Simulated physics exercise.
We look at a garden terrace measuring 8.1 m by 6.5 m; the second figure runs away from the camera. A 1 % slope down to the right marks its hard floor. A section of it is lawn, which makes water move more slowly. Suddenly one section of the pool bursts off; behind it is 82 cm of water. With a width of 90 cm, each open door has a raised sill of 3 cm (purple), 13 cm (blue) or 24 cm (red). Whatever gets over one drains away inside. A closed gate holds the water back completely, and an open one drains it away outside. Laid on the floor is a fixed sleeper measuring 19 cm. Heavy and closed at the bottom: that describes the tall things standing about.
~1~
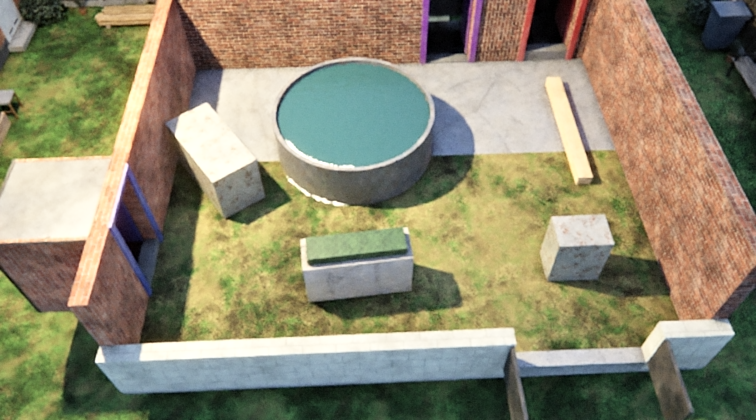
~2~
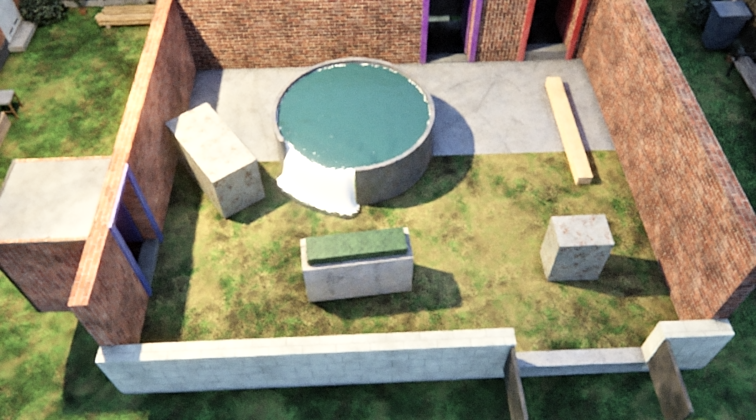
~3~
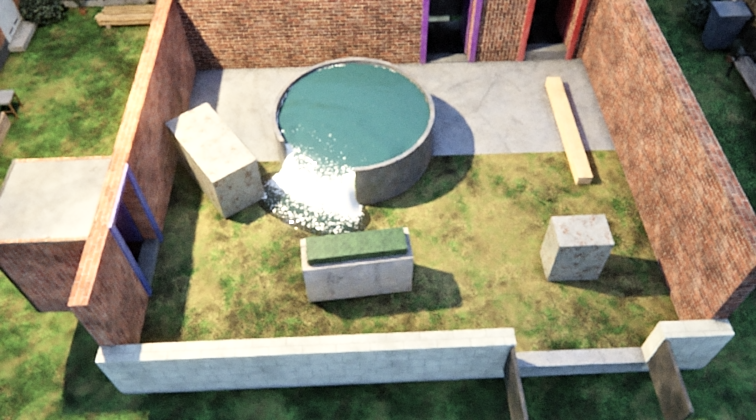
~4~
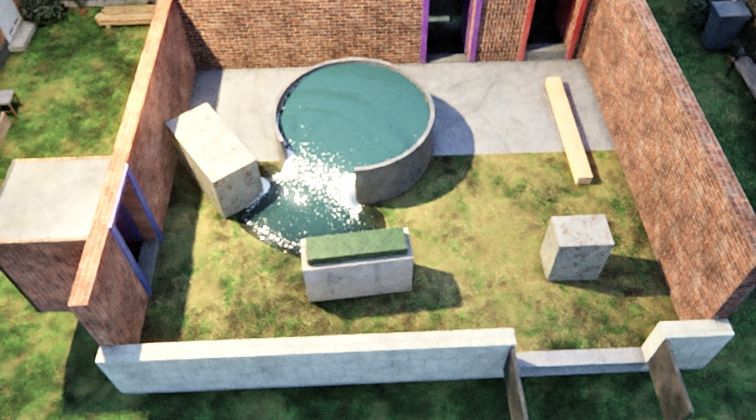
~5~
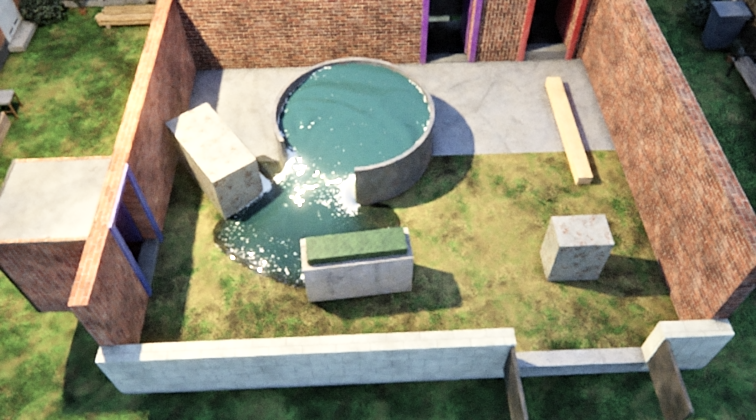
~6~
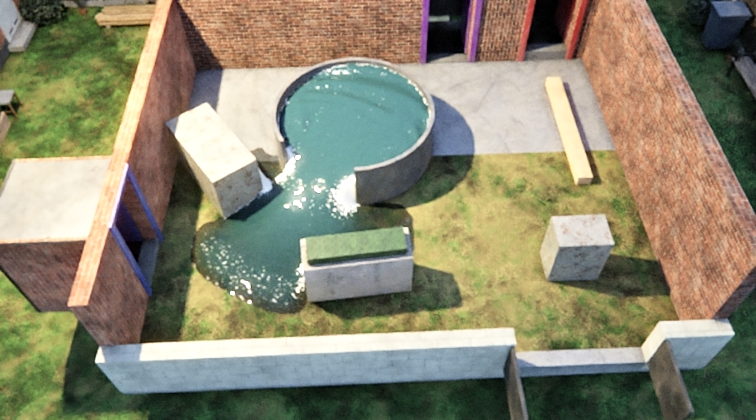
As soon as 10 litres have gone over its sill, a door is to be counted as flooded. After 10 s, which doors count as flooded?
After that time: The purple door is not flooded; the blue door is flooded; the red door is not flooded.
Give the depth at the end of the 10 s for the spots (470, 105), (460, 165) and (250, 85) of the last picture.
5, 6 and 6 cm.
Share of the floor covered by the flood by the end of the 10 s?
Covered: Roughly 95 %.
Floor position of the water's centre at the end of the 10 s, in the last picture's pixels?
Its balance point lies near (385, 205).
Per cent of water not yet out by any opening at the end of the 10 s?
Some 90 per cent remains.
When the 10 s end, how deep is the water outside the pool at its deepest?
About 16 cm at most.
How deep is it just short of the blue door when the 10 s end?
It comes to near 13.0 cm.
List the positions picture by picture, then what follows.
The first frame shows the pool at (353, 113) is whole and still, 82 cm deep.
In the second frame, water pours out at (316, 184) and has run 0.8 m, to (279, 179); deepest outside 44 cm, 83 cm at the pool's back.
In the third frame, the front is at (354, 233), 1.0 m from the gap at (317, 186); 1.3 m2 of floor is under water; 82 cm left at the back of the pool.
In the fourth frame, water pours out at (317, 188) and has run 1.4 m, to (351, 257); deepest outside 50 cm, 82 cm at the pool's back.
In the fifth frame, water pours out at (317, 188) and has run 1.8 m, to (220, 241); deepest outside 75 cm, 82 cm at the pool's back.
In the sixth frame, the front is at (201, 266), 2.3 m from the gap at (317, 187); 5.6 m2 of floor is under water; 79 cm left at the back of the pool.
A moment later water covers 25 % of the floor and is deepest (46 cm) near (325, 265); purple door not reached, blue door 10 cm at the sill, 0 L in, red door not reached.
Soon after water covers 35 % of the floor and is deepest (53 cm) near (188, 353); purple door not reached, blue door 22 cm at the sill, 15 L in, red door not reached.
Next water covers 55 % of the floor and is deepest (32 cm) near (234, 277); purple door not reached, blue door 27 cm at the sill, 97 L in, red door not reached.
Later on water covers 80 % of the floor and is deepest (27 cm) near (147, 311); purple door not reached, blue door 22 cm at the sill, 212 L in, red door not reached.
At the end water covers 95 % of the floor and is deepest (16 cm) near (170, 200); purple door 3 cm at the sill, 0 L in, blue door 13 cm at the sill, 250 L in, red door 5 cm at the sill, 0 L in.
